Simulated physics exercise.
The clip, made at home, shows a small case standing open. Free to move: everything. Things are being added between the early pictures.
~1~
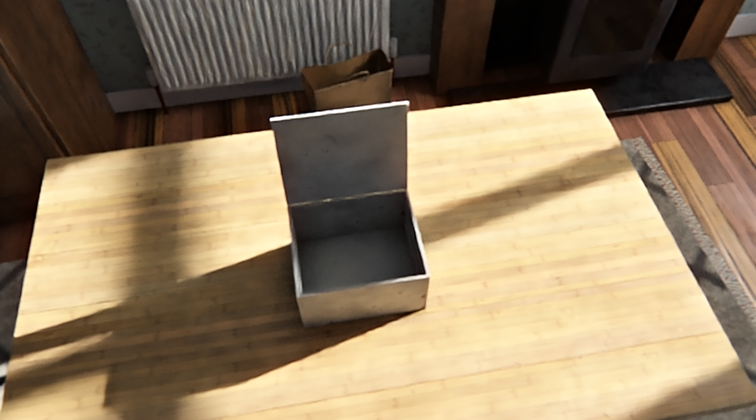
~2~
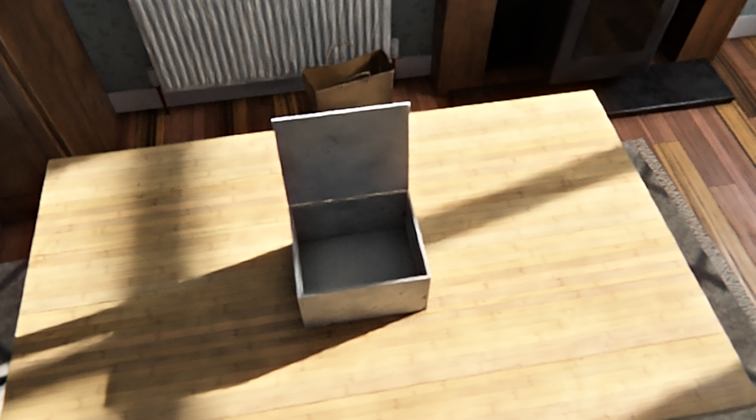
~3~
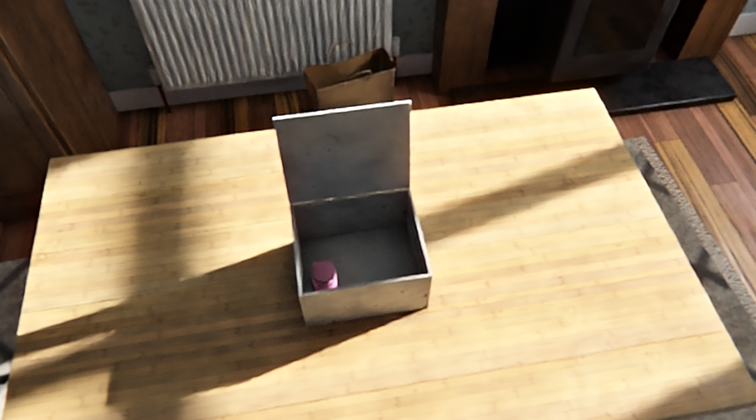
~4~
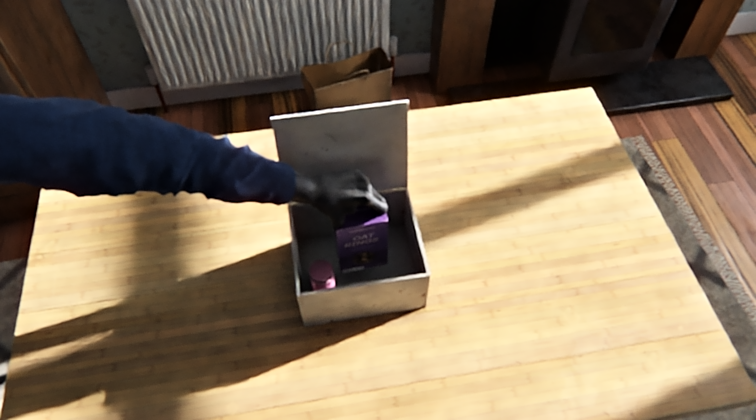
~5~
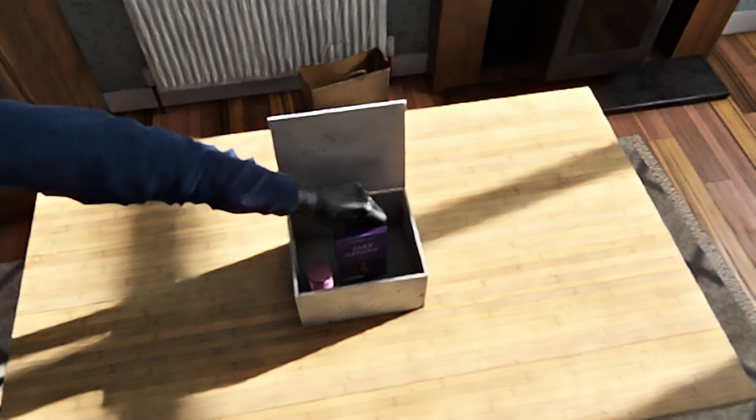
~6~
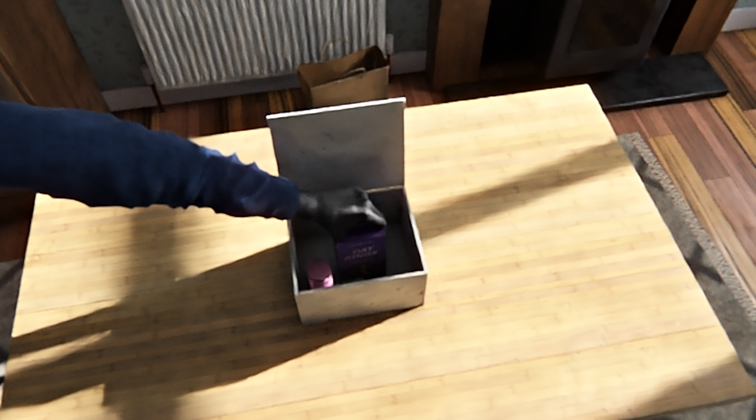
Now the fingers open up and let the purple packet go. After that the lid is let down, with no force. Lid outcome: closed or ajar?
The lid is kept from dropping.
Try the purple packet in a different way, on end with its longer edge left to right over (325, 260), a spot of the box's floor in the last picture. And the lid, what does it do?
It cannot come down.
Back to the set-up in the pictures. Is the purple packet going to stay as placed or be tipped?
Result: It remains as it was set.
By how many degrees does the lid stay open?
Near 20°.
Then, 1.20 s past the last view, lid starting down.
Then, 1.60 s past the last view, lid 59° above the rim.
Then, 1.90 s past the last view, lid 36° above the rim.
Finally, lid 22° above the rim; both still in place. Final places as the last picture's camera would see them, purple packet near (360, 251).
